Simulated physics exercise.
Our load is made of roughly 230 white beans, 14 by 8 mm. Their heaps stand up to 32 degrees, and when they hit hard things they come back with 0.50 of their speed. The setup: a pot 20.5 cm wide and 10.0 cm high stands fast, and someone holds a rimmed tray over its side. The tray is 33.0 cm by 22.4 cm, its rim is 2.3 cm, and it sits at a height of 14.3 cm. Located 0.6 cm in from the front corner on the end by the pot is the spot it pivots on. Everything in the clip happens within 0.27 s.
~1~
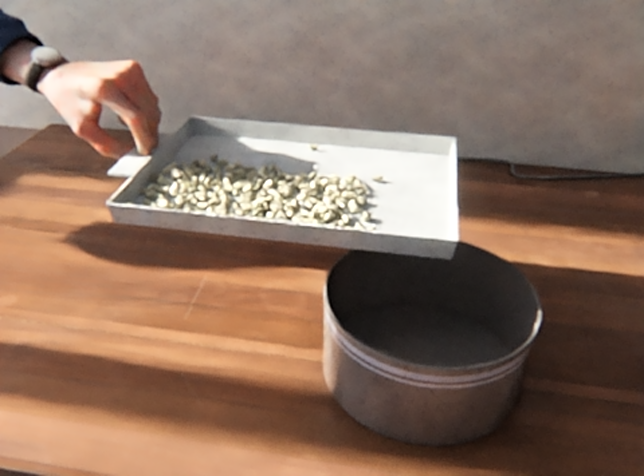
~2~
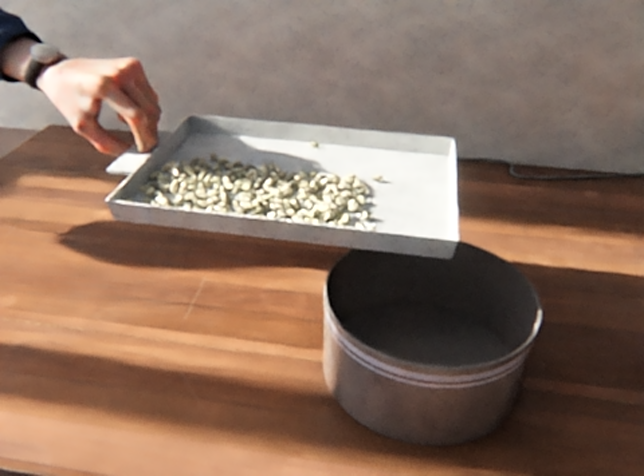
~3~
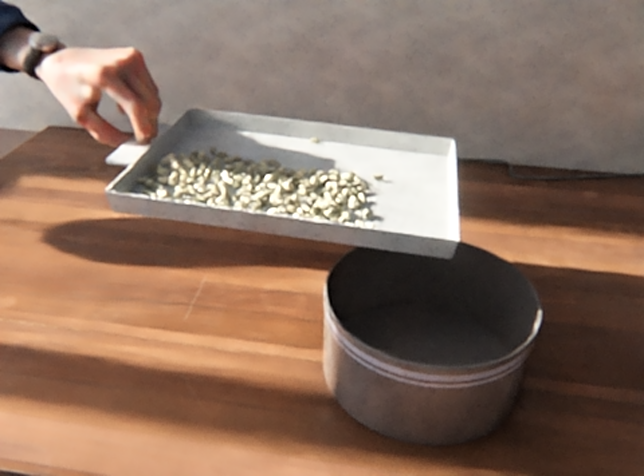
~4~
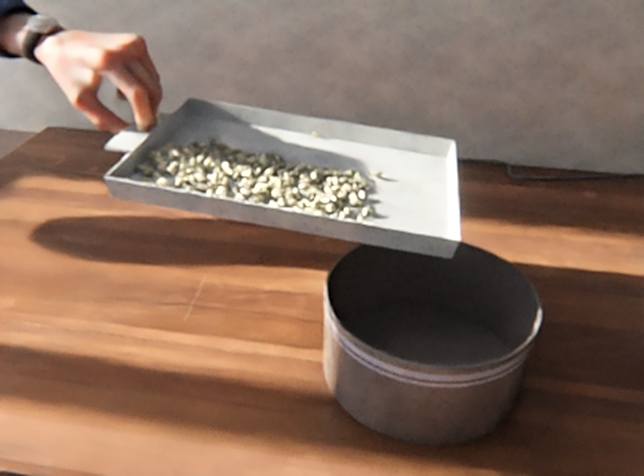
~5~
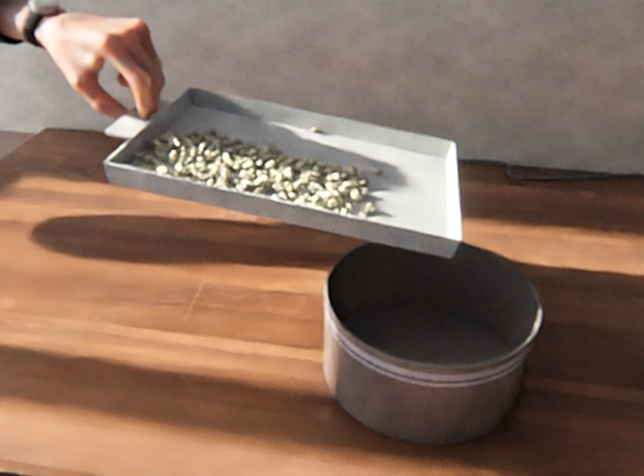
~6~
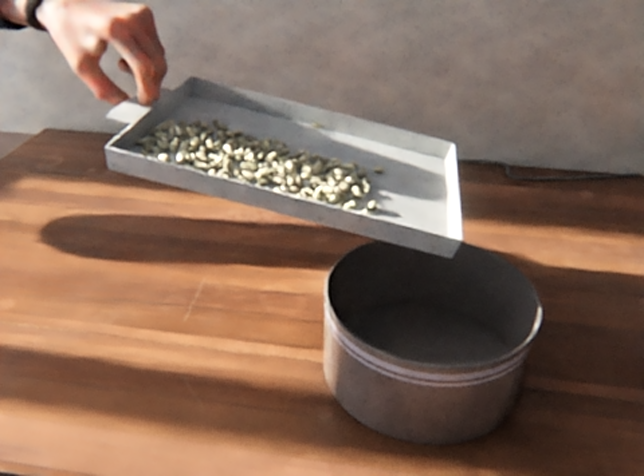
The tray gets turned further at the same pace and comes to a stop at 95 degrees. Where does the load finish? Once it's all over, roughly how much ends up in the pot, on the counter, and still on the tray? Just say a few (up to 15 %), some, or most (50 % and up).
Pot: Some, counter: Most, left on the tray: A few.
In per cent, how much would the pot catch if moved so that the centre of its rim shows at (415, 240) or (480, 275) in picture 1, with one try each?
About 70 percent the first time and about 60 percent the second.
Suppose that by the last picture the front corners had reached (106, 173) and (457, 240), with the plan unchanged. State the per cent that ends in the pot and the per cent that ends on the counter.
Pot 100, counter 0.
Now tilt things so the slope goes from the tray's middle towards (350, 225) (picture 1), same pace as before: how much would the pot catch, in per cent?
Estimate: Some 100 per cent.
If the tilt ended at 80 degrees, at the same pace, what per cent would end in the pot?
In that case some 25 per cent.
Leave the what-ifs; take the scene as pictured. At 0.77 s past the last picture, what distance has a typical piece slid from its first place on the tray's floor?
19 cm.
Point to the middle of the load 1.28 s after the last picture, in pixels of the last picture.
I'd put it close to (447, 202).
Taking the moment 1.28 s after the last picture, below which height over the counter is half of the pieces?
Roughly 14 centimetres.
Then, 0.77 s after the last picture, tilt 50 degrees; the tray holds 95 %, the pot 0 %.
Then, 1.28 s after the last picture, tilt 76 degrees; the tray holds 80 %, the pot 10 %.
Then, 1.85 s after the last picture, tilt 95 degrees; the tray holds 20 %, the pot 35 %.
In the end, pot 40 %, counter 60 %, tray 0 %.
